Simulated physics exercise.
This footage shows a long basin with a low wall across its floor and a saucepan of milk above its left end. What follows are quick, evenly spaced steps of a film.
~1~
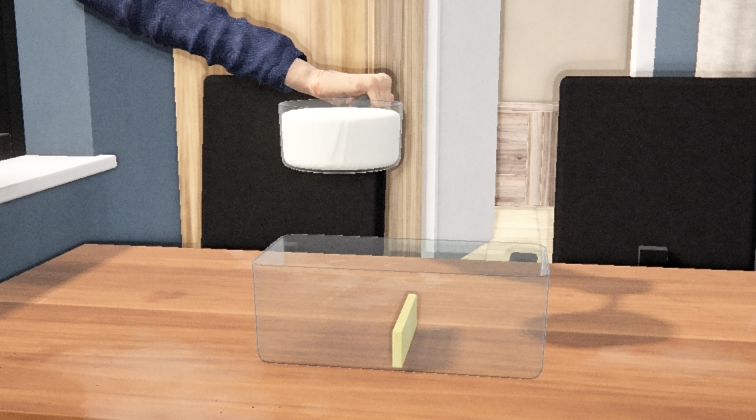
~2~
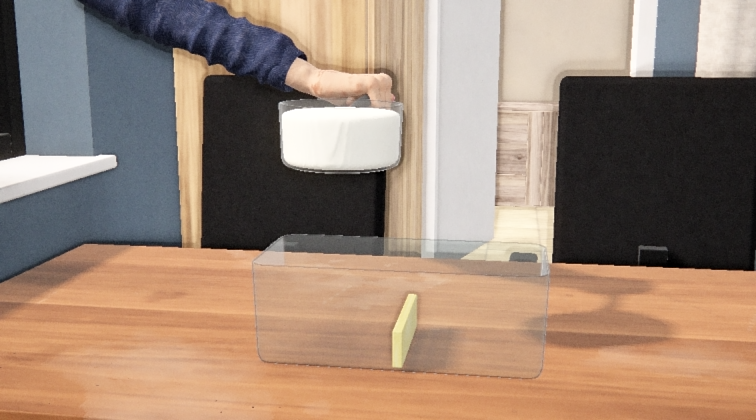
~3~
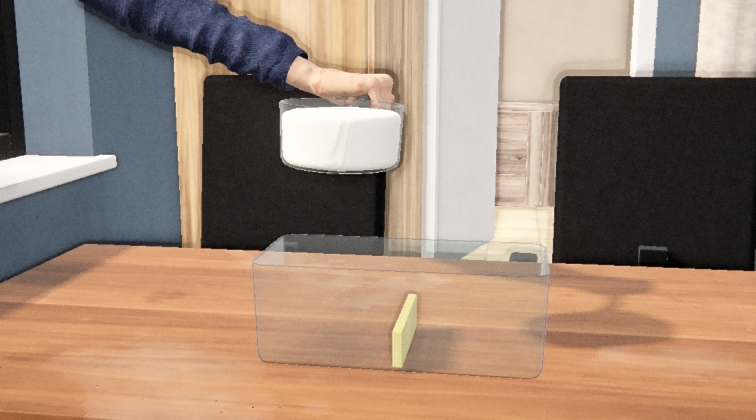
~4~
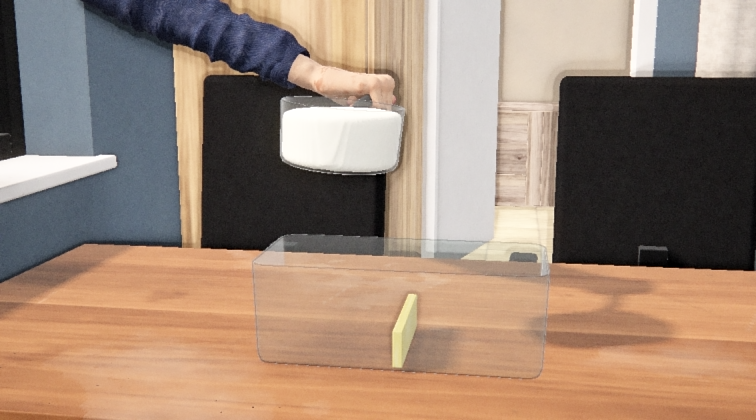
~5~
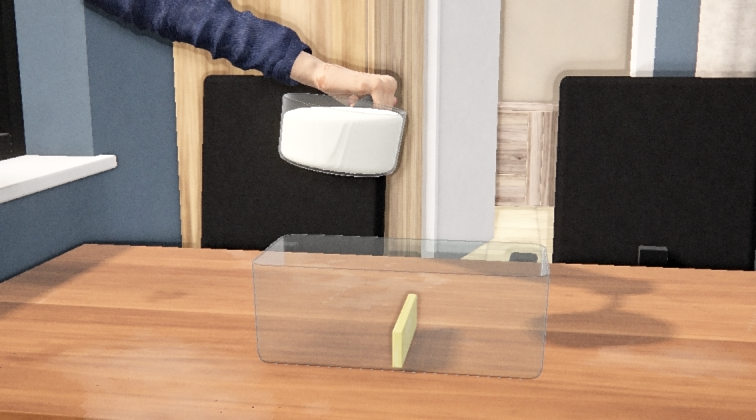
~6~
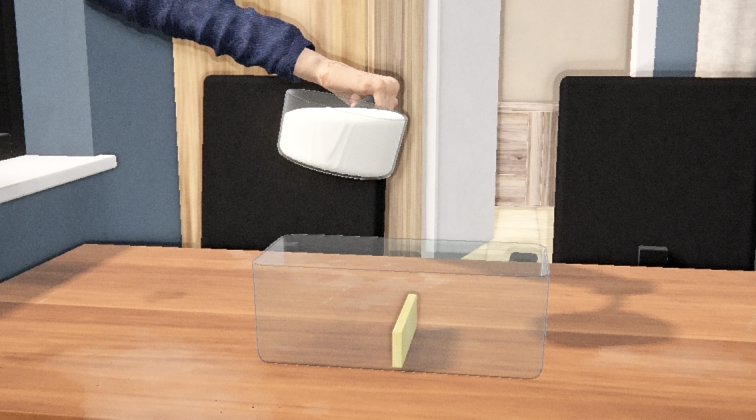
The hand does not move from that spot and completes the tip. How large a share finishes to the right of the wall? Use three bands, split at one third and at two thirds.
Over two thirds ends up there.
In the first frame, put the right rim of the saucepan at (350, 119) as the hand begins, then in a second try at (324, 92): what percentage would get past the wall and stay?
Estimate: 50 per cent, then 25 per cent.
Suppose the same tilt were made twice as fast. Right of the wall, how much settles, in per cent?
Roughly 70 per cent ends up there.
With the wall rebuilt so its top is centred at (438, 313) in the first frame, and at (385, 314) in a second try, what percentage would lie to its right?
The first placement leaves close to 70 per cent, the second close to 95 per cent.
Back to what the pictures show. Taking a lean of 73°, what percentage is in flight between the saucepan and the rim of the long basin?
Near 35 parts in a hundred.
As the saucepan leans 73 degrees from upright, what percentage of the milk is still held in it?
About 45 per cent.
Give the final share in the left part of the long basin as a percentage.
I'd put it at about 15 per cent.
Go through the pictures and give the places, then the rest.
It leans 0°; its right rim is at (401, 106); the milk meets the walls at (285, 112) and (400, 114); the long basin's rim runs from (268, 250) to (547, 261); the wall's top is at (406, 313), in the first picture.
It leans 1°; its right rim is at (401, 107); the milk meets the walls at (286, 112) and (400, 115), in the second picture.
It leans 2°; its right rim is at (402, 109); the milk meets the walls at (286, 112) and (400, 115), in the third picture.
It leans 5°; its right rim is at (403, 111); the milk meets the walls at (288, 111) and (401, 116), in the fourth picture.
It leans 8°; its right rim is at (404, 116); the milk meets the walls at (288, 112) and (403, 116), in the fifth picture.
It leans 13°; its right rim is at (406, 121); the milk meets the walls at (288, 114) and (405, 117), in the sixth picture.
A moment on, the saucepan is tipped part way and 44 per cent is still to pour, 0 is left of the wall and 21 right of it.
Next, the saucepan is tipped right over and 4 per cent is still to pour, 9 is left of the wall and 81 right of it.
Then the saucepan is tipped right over and 0 per cent is still to pour, 16 is left of the wall and 84 right of it.
Later the saucepan is tipped right over and 0 per cent is still to pour, 16 is left of the wall and 83 right of it.
Finally, 16 per cent lies left of the wall, 83 right of it and 1 outside.
